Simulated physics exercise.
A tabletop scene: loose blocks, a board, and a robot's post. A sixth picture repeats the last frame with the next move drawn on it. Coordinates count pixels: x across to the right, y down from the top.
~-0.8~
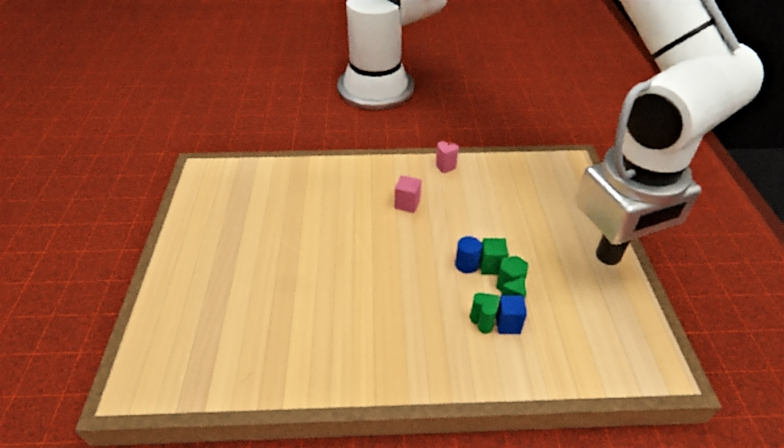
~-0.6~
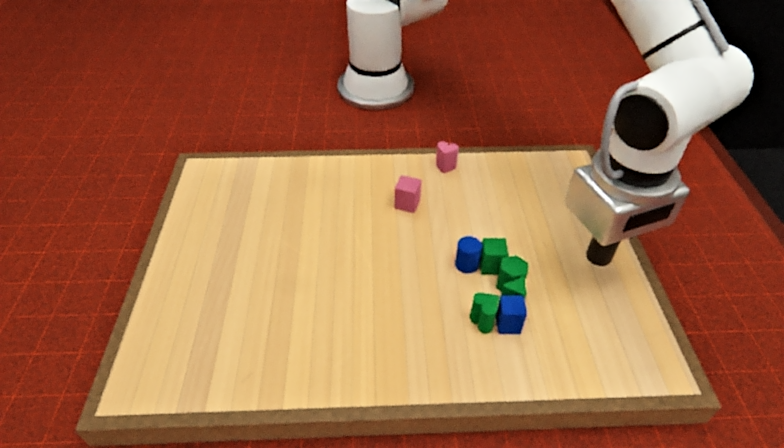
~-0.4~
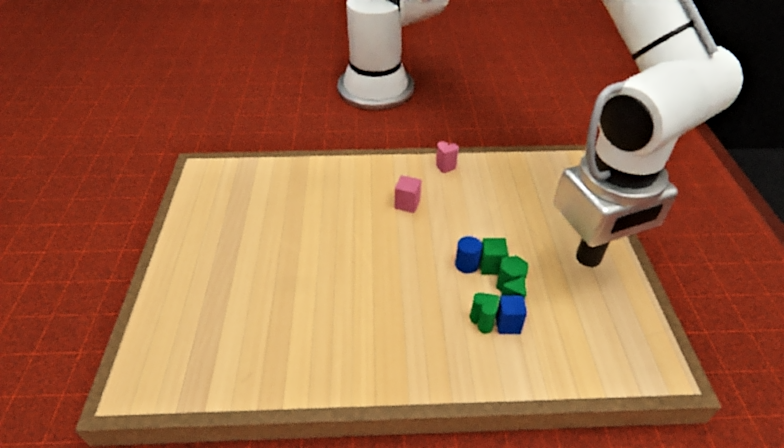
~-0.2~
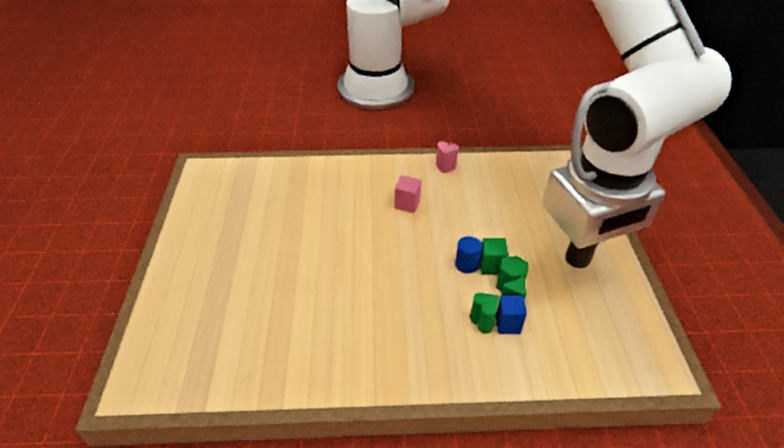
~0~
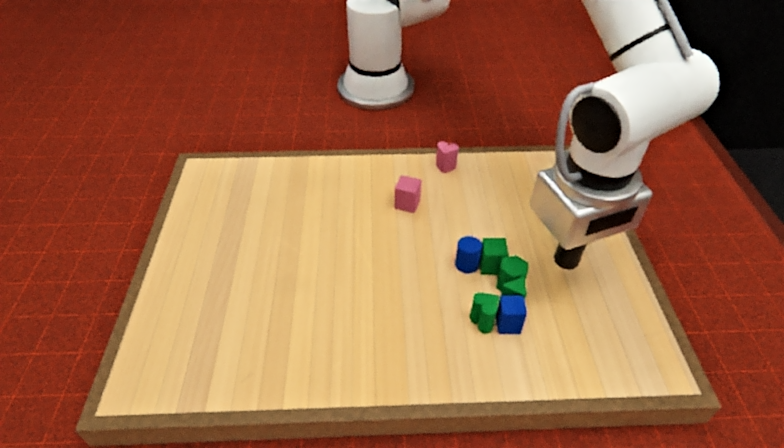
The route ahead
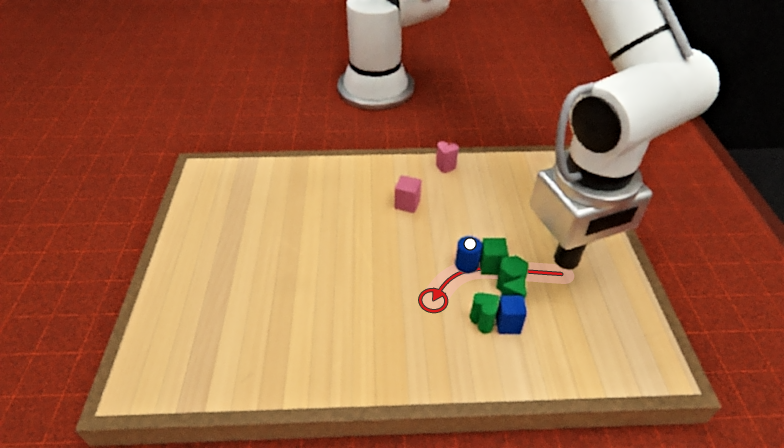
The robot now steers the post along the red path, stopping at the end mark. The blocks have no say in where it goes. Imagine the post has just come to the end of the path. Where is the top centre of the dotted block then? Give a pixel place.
My estimate: (416, 232).
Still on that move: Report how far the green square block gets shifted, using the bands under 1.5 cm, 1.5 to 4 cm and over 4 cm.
That block covers upwards of 4 cm.
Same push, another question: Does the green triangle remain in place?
Yes
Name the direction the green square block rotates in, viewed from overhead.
It swings round clockwise.
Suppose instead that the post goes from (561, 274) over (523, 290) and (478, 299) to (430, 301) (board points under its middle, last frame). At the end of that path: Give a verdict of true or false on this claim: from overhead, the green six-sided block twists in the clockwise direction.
True.
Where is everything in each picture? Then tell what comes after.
Tip of the post at (608, 257), middles of tops, blue circle at (470, 244), green square block at (496, 246), green six-sided block at (515, 265), green triangle at (518, 285), in the first picture.
Post at (598, 258), nothing pushed, in the second picture.
Post at (588, 259), nothing pushed, in the third picture.
Post at (577, 260), nothing pushed, in the fourth picture.
Post at (566, 261), blue circle at (470, 244), green square block at (496, 246), green six-sided block at (515, 265), green triangle at (518, 285), in the fifth picture.
The line goes from (561, 274) by way of (512, 270) and (464, 272) to (433, 300); the dot is on the blue circle.
The first path, step by step. One third of the way, post at (515, 258); blue circle at (467, 243); green square block at (491, 245); green six-sided block at (507, 268), turned 25° anticlockwise.
Two thirds of the way, post at (465, 259); blue circle at (421, 233); green square block at (444, 241), turned 40° clockwise; green six-sided block at (493, 269), turned 90° anticlockwise.
At the end, post at (434, 288); blue circle at (416, 232); green square block at (437, 243), turned 55° clockwise; green six-sided block at (493, 269), turned 90° anticlockwise; green triangle unmoved.
